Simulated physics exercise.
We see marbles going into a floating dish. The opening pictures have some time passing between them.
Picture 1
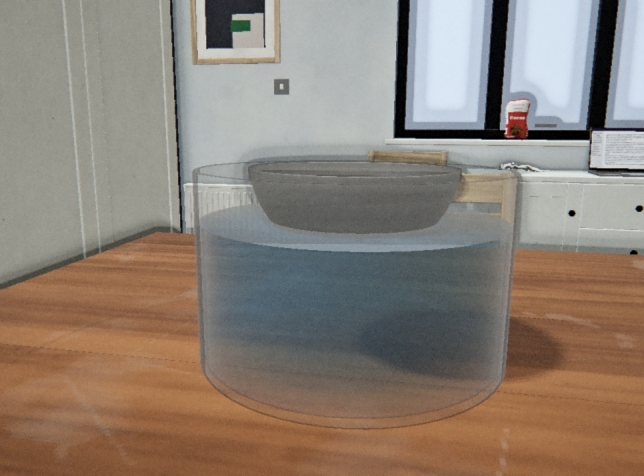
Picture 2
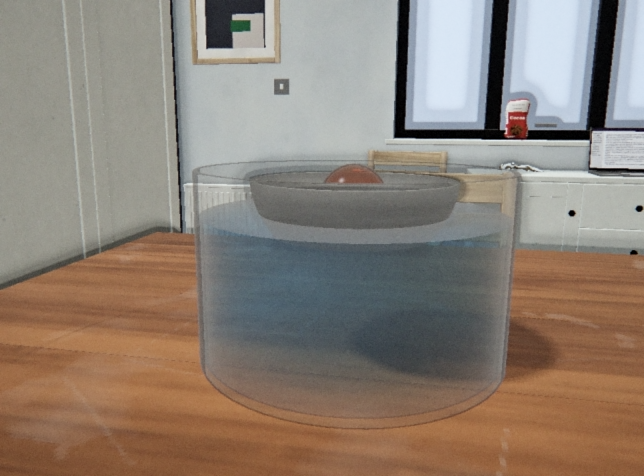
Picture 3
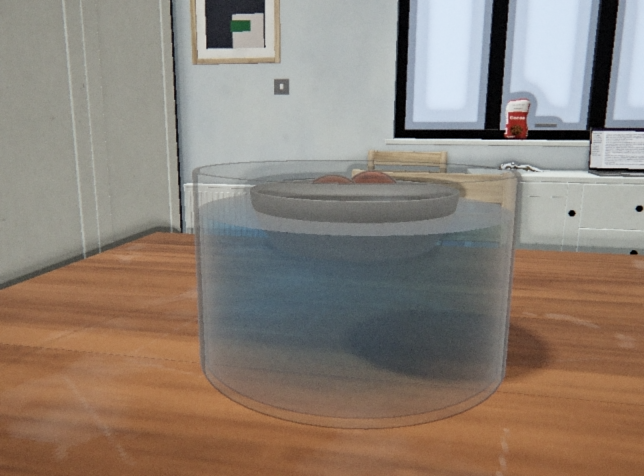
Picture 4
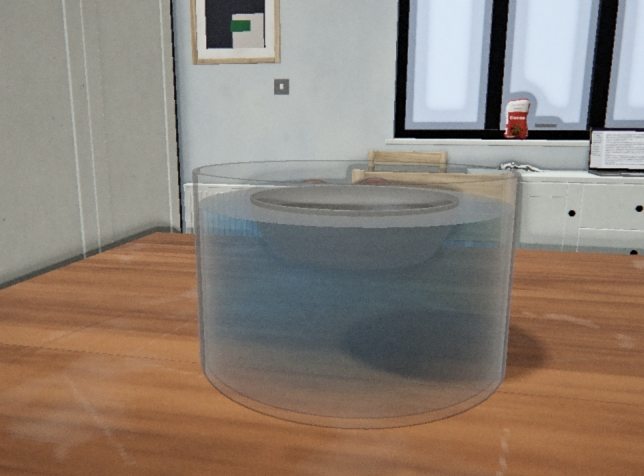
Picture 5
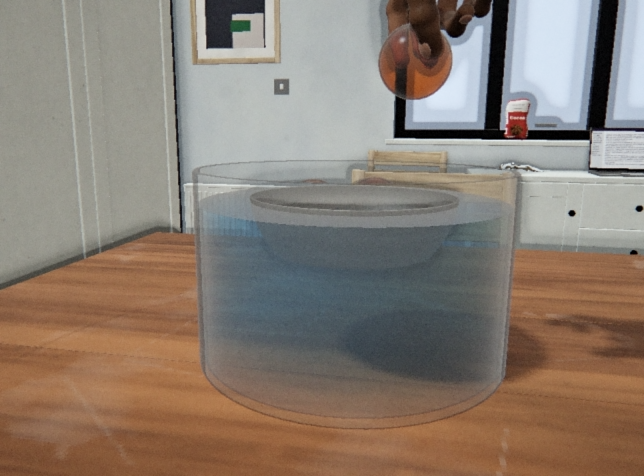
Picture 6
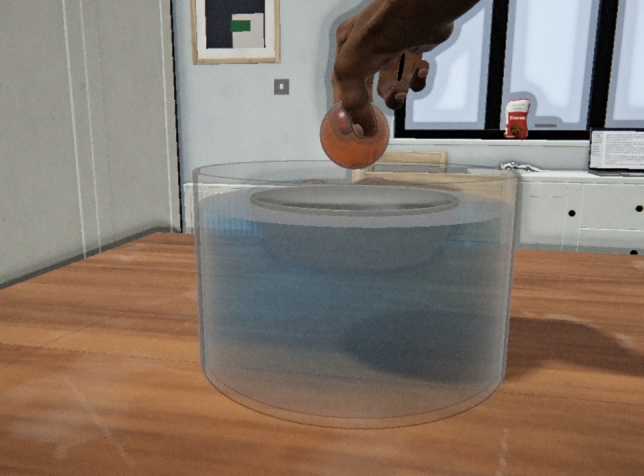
On a wooden table, a gray dish floating in a clear tank of water sank lower as reddish marbles were added, and then a hand brought another marble in from above, over the dish.
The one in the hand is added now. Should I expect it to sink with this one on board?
Yes, it sinks.
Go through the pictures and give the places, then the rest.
In the first frame, dish (354, 170) empty; most of its side above the surface.
In the second frame, dish (354, 182) with one aboard; about two thirds of its side above the surface.
In the third frame, dish (354, 190) with two aboard; about a third of its side above the surface.
In the fourth frame, dish (353, 198) with three aboard; hardly any of its side above the surface.
In the fifth frame, dish (353, 198) with three aboard; hardly any of its side above the surface; the next glass marble in the hand at (415, 62).
In the sixth frame, dish (353, 198) with three aboard; hardly any of its side above the surface; the next glass marble in the hand at (355, 134).
Next, the glass marble is in and the dish dips.
After that, water pours in over its edge.
Finally, the dish lies on the bottom with its load.
